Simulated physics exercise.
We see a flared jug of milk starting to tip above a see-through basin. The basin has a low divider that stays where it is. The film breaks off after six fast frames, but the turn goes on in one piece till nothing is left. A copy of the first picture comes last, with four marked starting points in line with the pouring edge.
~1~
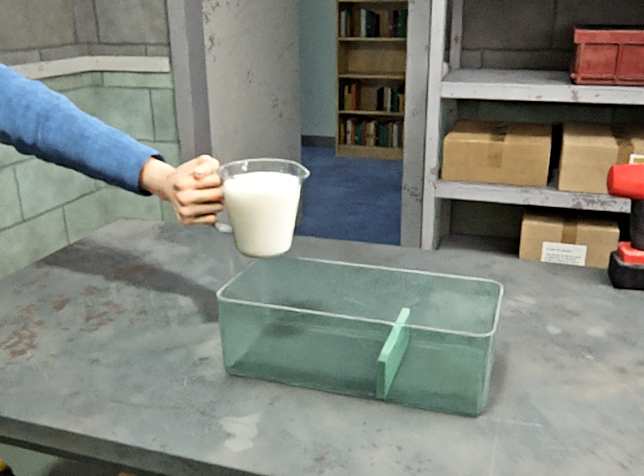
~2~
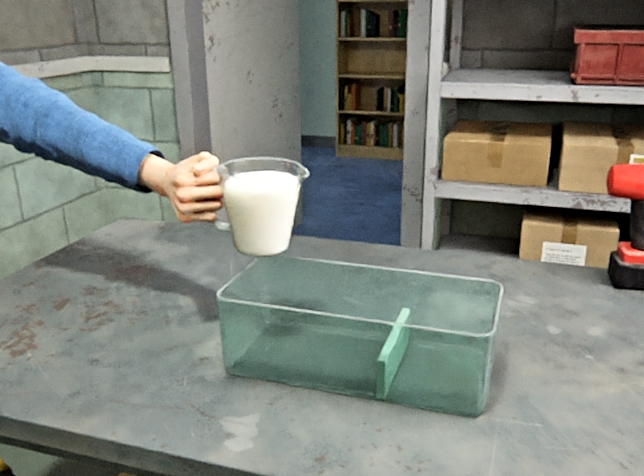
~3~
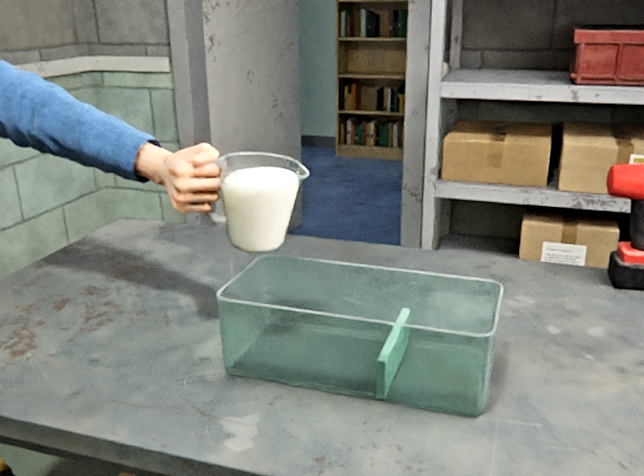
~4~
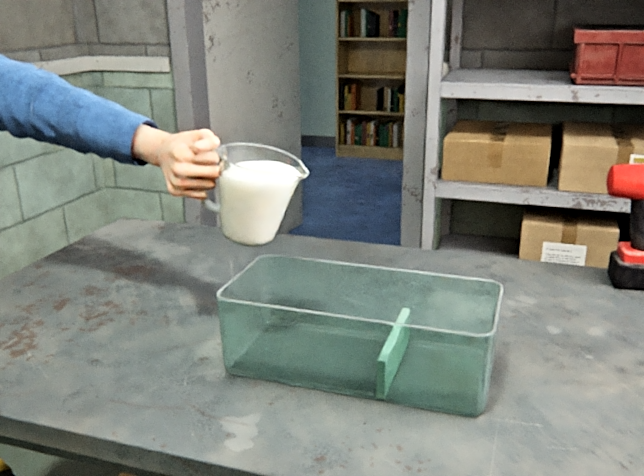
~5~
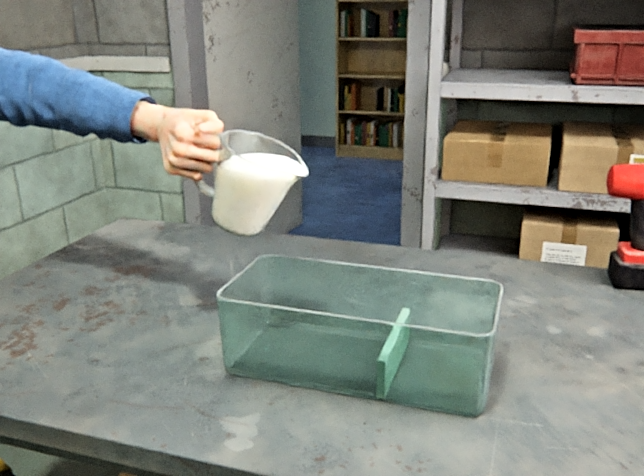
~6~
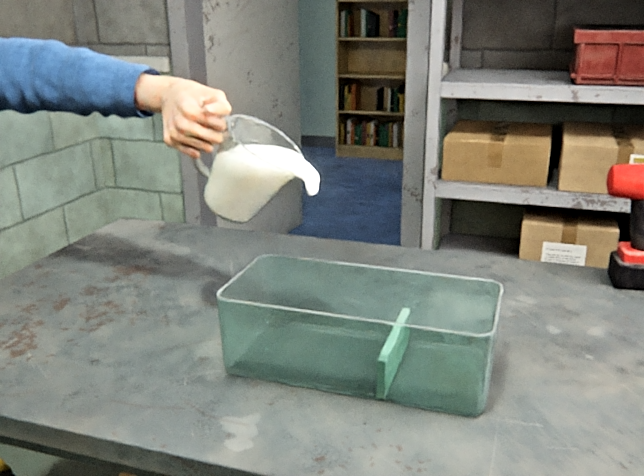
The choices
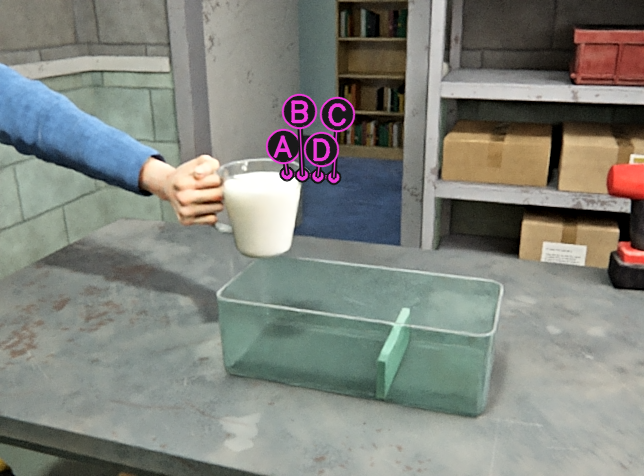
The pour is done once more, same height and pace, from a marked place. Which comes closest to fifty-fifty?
Dot D.
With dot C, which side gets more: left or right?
The right one.
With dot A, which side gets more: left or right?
More ends on the left.
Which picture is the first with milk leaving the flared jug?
In picture 6.
On the marked copy, A at (286, 173); B at (302, 175); C at (333, 177); D at (317, 176).
Choosing A, about 92 % ends left of the wall and 4 % right of it; 4 % is lost outside.
Choosing B, about 92 % ends left of the wall and 5 % right of it.
Choosing C, about 13 % ends left of the wall and 86 % right of it.
Choosing D, about 50 % ends left of the wall and 48 % right of it.
